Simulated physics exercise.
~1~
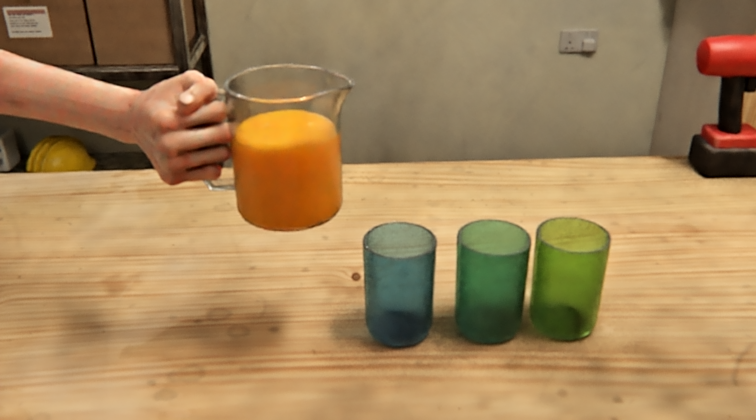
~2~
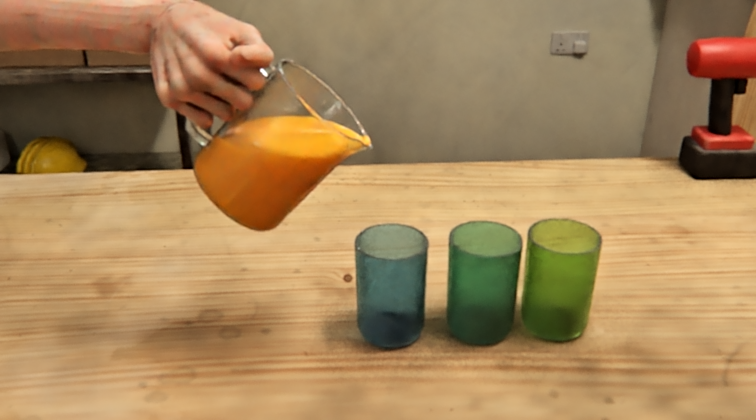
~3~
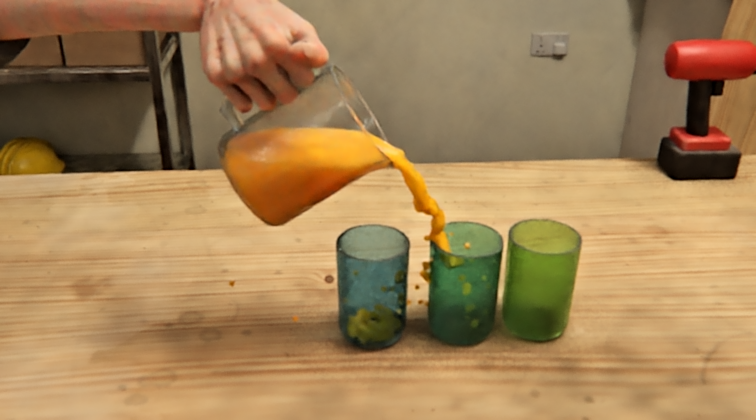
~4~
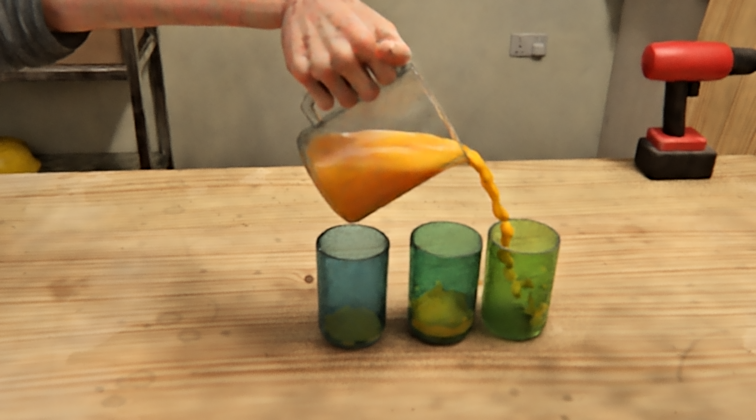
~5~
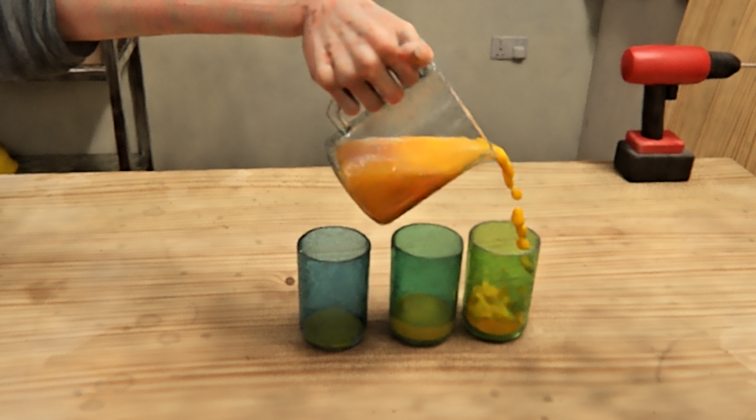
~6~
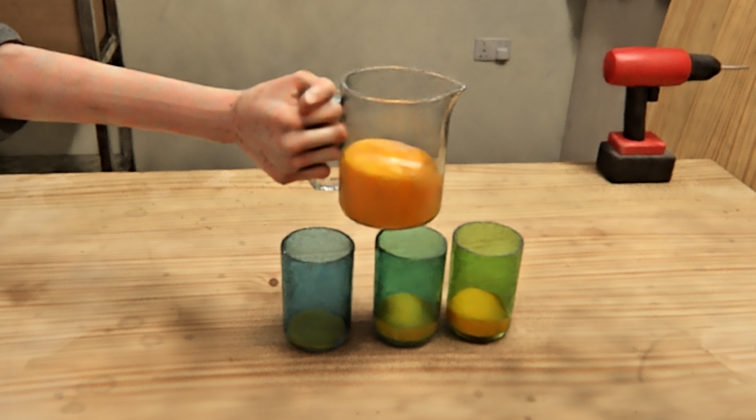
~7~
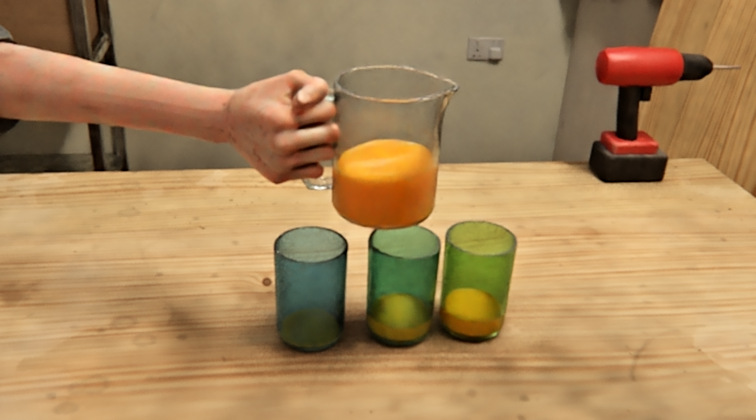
On a wooden table, a hand tilts a glass jug of orange juice and moves it rightwards over blue, teal and green drinking glasses, pouring a little into each. The jug then rights itself, still partly full, and is held above the glasses, with shallow juice in their bottoms.
